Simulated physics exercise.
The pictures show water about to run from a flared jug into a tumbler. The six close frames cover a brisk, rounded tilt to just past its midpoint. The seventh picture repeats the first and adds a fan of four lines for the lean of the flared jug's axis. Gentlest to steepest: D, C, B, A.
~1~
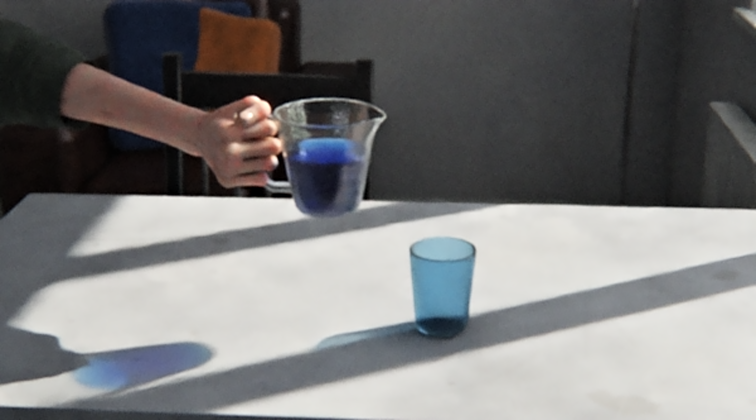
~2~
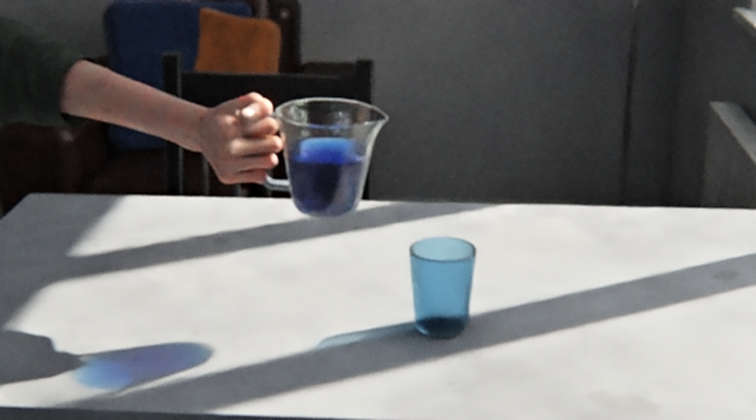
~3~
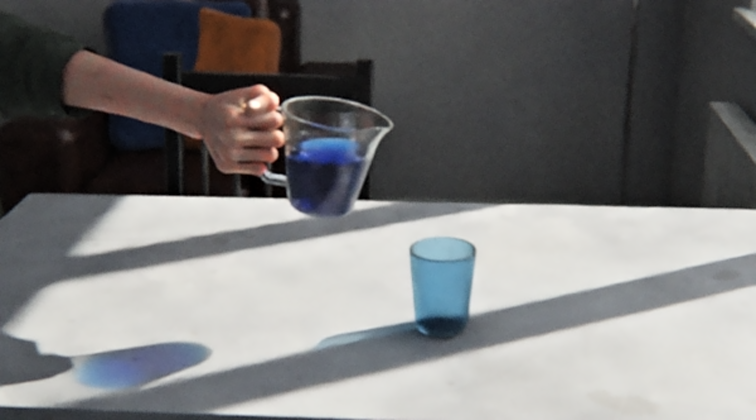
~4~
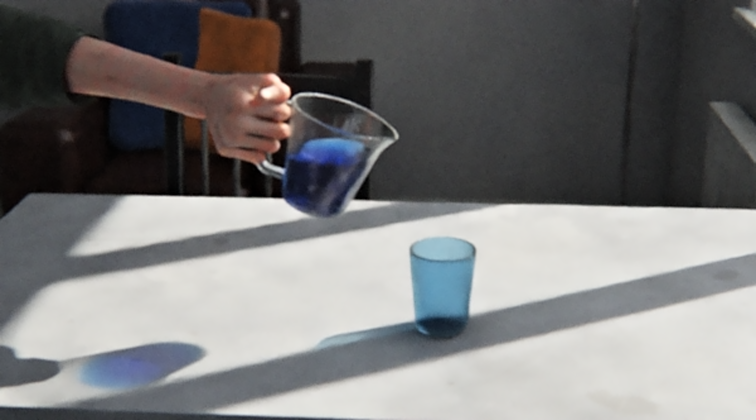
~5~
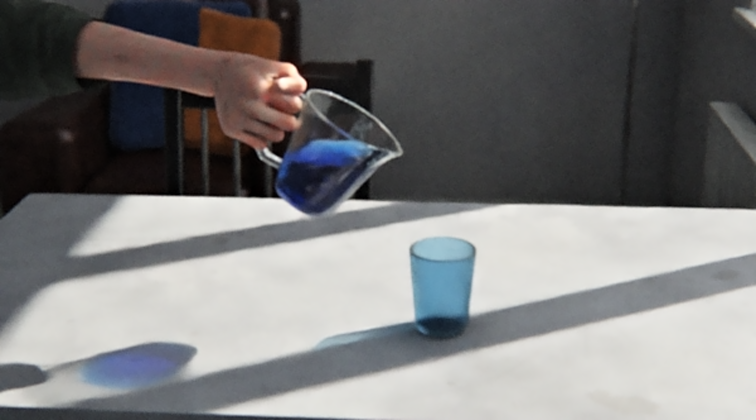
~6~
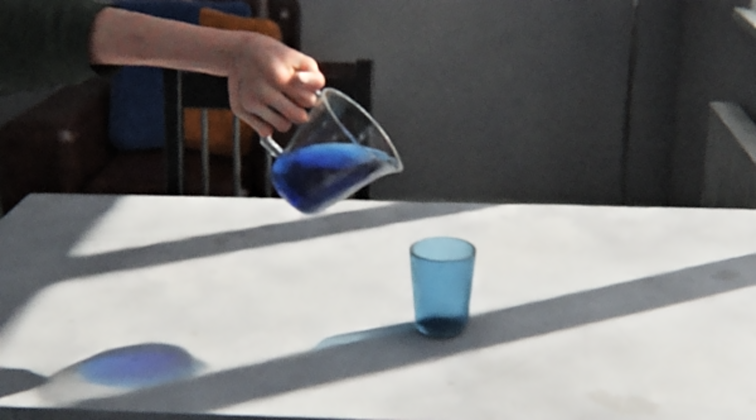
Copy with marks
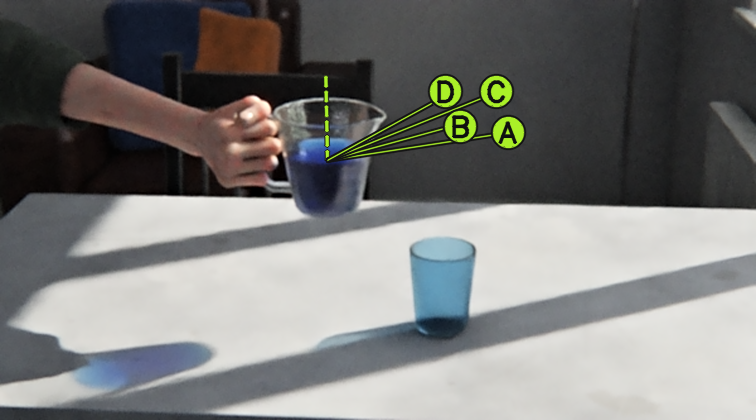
Above a pale sunlit table, a hand steadily tilts a glass jug of blue liquid rightward.
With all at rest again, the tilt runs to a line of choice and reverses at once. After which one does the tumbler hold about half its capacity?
Mark D does it best.
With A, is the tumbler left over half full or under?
Over half.
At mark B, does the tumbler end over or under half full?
Over half.
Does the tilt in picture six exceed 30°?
Yes.
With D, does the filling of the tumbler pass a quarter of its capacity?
Yes, clearly.
On the marked copy, A at (491, 135); B at (442, 128); C at (481, 98); D at (431, 103).
With A, the tumbler ends with about 96 % of what it can hold; 7 % of the water is spilt.
With B, the tumbler ends with about 87 % of what it can hold.
With C, the tumbler ends with about 68 % of what it can hold.
With D, the tumbler ends with about 48 % of what it can hold.
